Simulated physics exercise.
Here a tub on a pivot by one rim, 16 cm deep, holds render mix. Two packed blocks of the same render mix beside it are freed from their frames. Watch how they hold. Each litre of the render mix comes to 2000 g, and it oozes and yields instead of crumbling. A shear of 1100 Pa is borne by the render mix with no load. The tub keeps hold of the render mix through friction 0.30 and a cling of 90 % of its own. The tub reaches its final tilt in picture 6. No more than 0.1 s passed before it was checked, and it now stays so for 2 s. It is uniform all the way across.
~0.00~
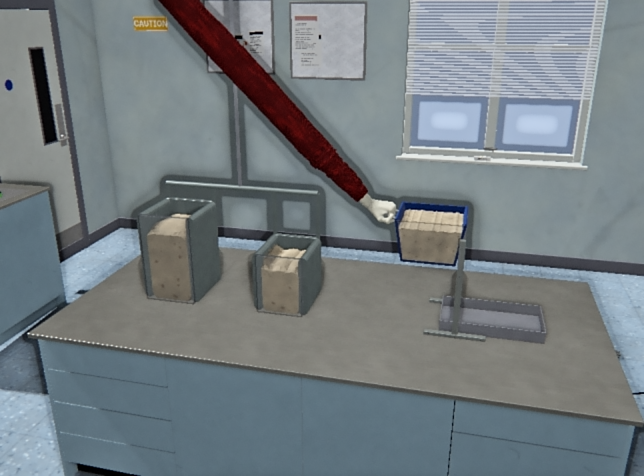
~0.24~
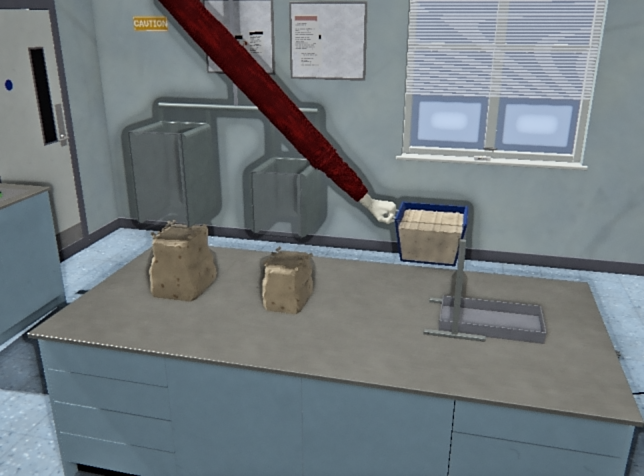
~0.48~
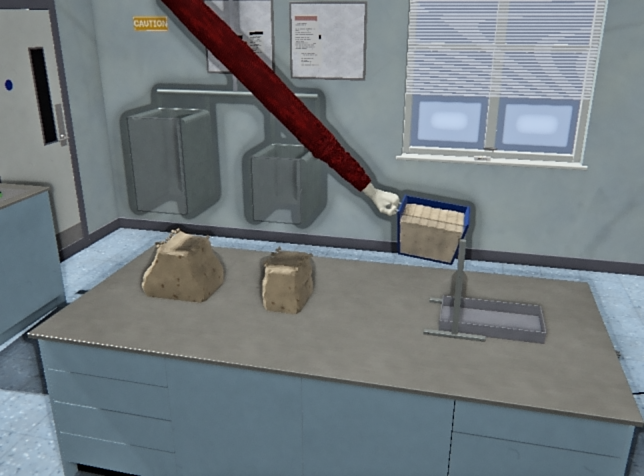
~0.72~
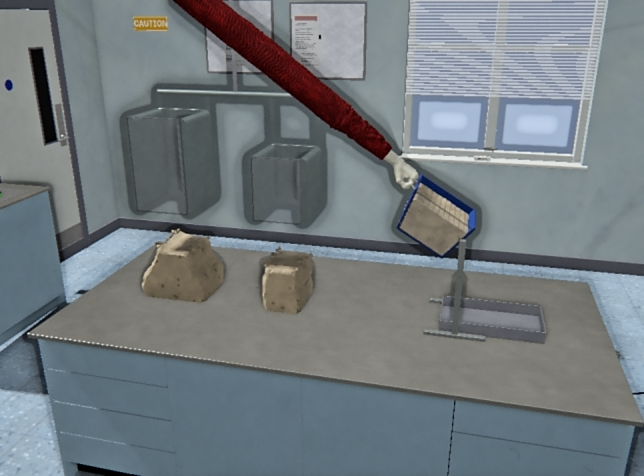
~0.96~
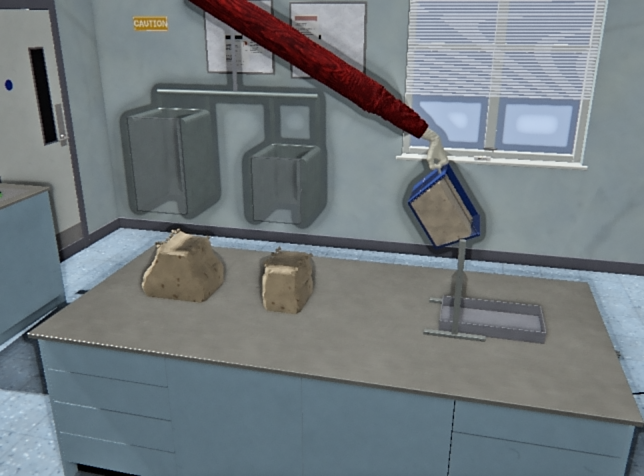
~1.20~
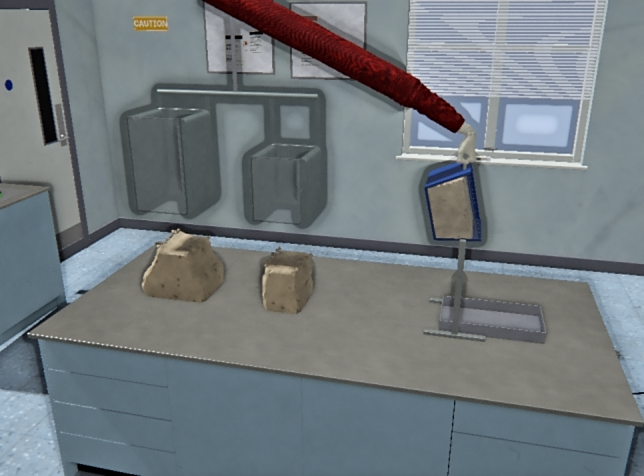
Red arm tilting a blue tub of beige material steeply rightward after grey moulds lift off two blocks, the left one slumping.
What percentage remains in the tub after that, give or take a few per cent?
100 %.
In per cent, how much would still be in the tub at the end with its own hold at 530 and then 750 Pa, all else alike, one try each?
The answers, in order, are 60 % and 100 %.
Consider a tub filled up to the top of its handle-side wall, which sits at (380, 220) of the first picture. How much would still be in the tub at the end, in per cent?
In that case close to 100 %.
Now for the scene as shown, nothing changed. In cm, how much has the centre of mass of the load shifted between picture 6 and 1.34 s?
Roughly 0 cm.
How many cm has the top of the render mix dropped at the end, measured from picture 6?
0 cm.
By 1.34 s, the tub is at 77 degrees and holds 100 %.
By 1.51 s, the tub is at 77 degrees and holds 100 %.
By 1.68 s, the tub is at 77 degrees and holds 100 %.
By 1.85 s, the tub is at 77 degrees and holds 100 %.
By 3.20 s, at the end, the tub is at 77 degrees and holds 100 %.
